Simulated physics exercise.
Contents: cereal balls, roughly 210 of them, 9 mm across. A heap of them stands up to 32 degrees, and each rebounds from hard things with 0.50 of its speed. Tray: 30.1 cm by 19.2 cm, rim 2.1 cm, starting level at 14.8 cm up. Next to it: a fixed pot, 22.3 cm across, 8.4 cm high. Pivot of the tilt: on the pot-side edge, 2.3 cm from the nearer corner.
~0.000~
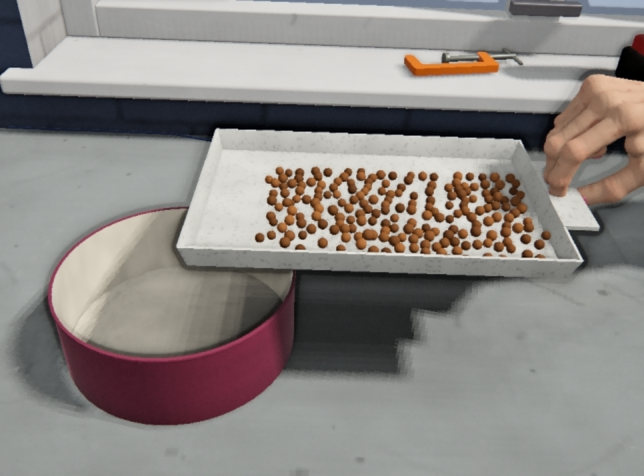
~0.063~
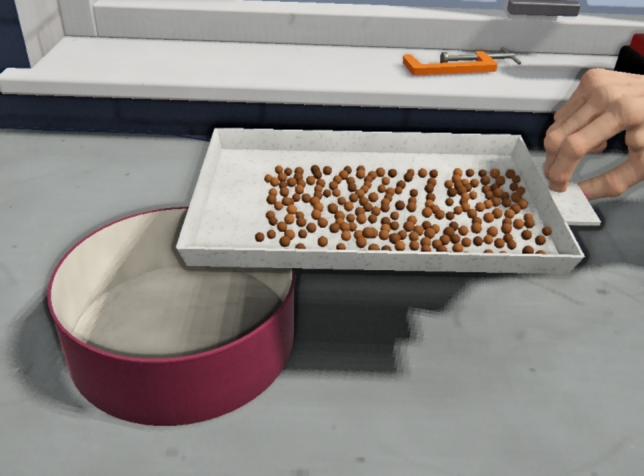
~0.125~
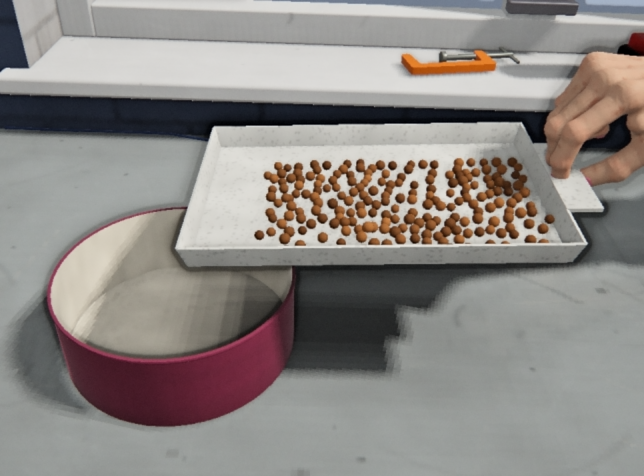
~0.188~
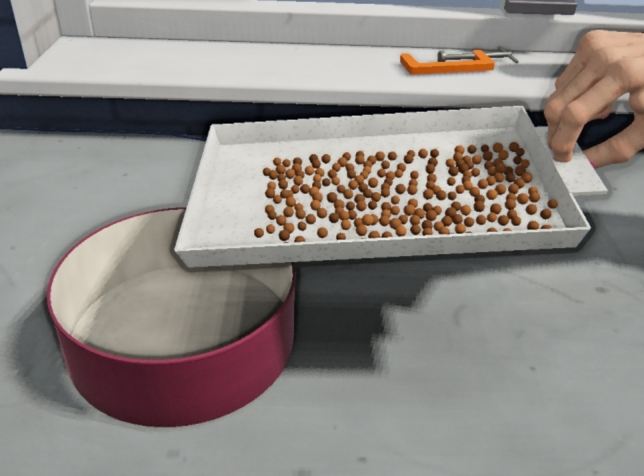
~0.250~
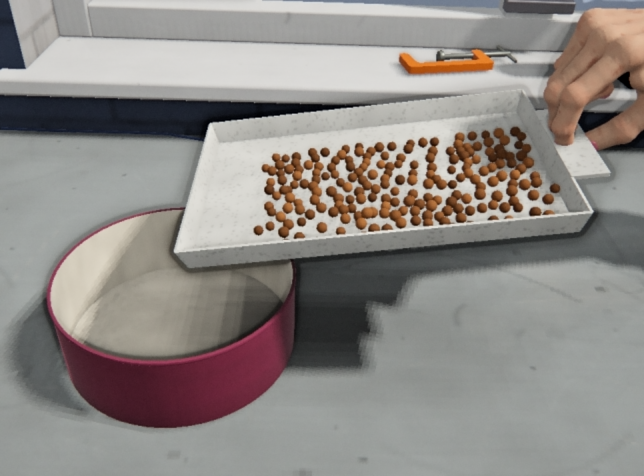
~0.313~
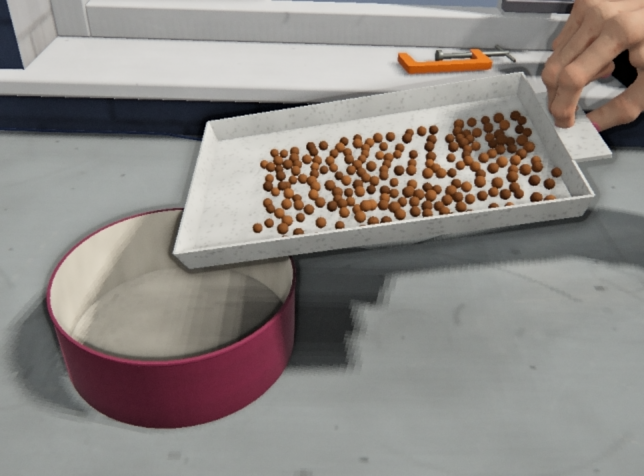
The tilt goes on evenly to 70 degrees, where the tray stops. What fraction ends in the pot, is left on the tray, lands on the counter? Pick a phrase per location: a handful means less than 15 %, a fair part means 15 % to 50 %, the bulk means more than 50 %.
Pot: A handful, tray: The bulk, counter: A handful.
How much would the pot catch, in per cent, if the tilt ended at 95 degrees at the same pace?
Then about 100 per cent.
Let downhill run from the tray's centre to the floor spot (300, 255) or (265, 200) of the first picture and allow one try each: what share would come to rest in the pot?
I'd put it at about 0 per cent for the first tilt and about 5 per cent for the second.
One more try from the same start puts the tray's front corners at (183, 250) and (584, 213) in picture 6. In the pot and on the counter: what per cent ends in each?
Pot: 0, counter: 0.
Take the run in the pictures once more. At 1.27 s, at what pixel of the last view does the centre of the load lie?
My estimate is roughly (215, 181).
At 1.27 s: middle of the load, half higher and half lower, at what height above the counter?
Some 20 cm.
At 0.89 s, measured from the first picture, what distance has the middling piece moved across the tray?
It has moved some 11 cm from its start.
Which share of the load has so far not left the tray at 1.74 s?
Close to 95 in a hundred parts of the load.
After 0.89 s, tilt 39 degrees; the tray holds 100 %, the pot 0 %.
After 1.27 s, tilt 58 degrees; the tray holds 100 %, the pot 0 %.
After 1.74 s, tilt 70 degrees; the tray holds 95 %, the pot 5 %.
In the end, at 2.3 s, pot 5 %, tray 95 %, counter 0 %.
